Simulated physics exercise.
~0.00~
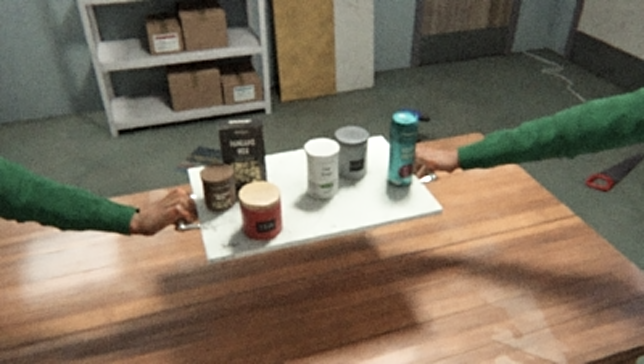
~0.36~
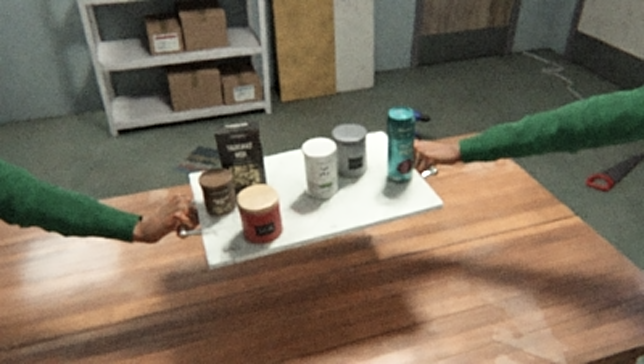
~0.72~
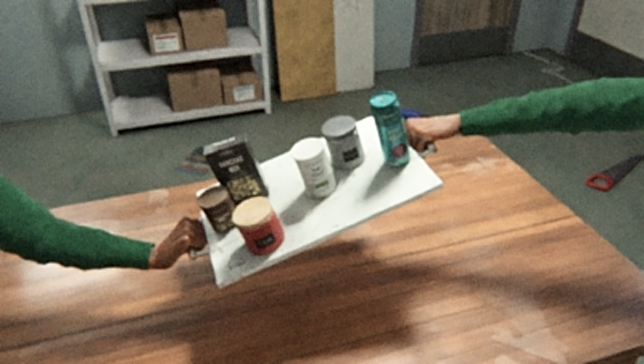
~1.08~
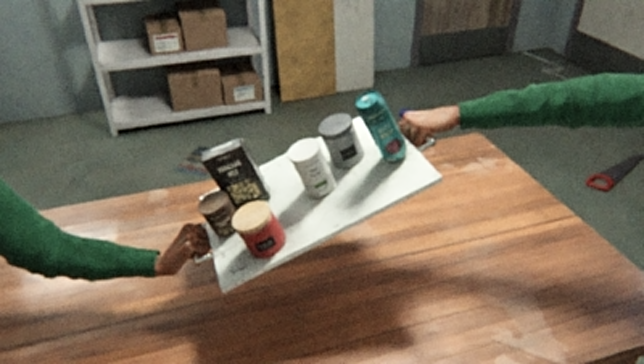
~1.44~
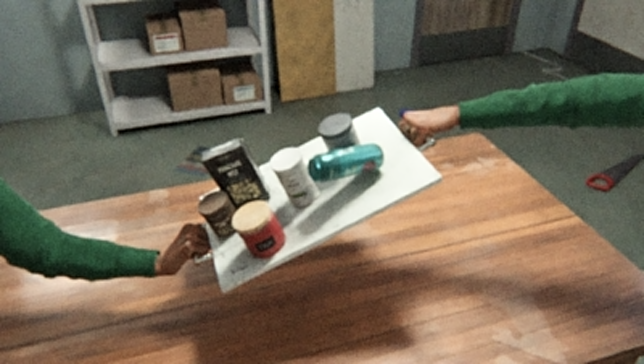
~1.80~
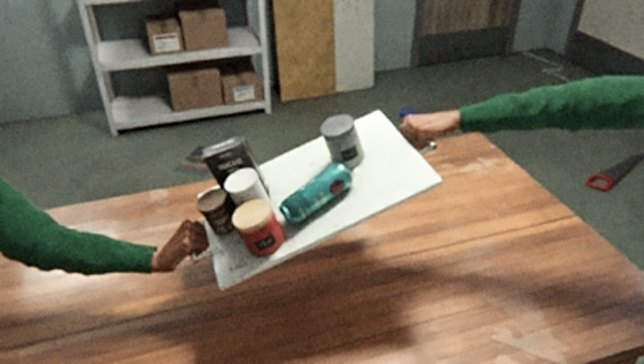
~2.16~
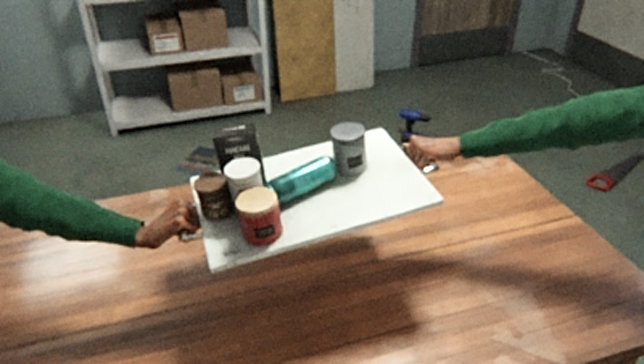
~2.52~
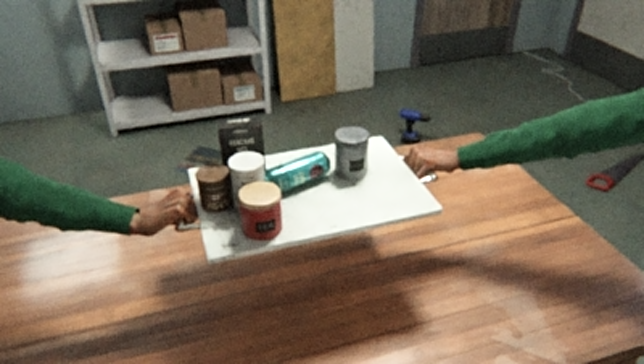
At the start, two green-sleeved hands hold a rimless white tray level above a wooden table, with a black packet, a brown tin, a red jar, a white tin, a grey jar and a turquoise can standing on it. The hands tilt the tray down to the left, and everything leans with it. The turquoise can topples onto its side towards the white tin. As the can moves farther down the slope, the white tin slides left, close to the brown tin and red jar. The hands then level the tray, leaving the can lying on it and the others upright.
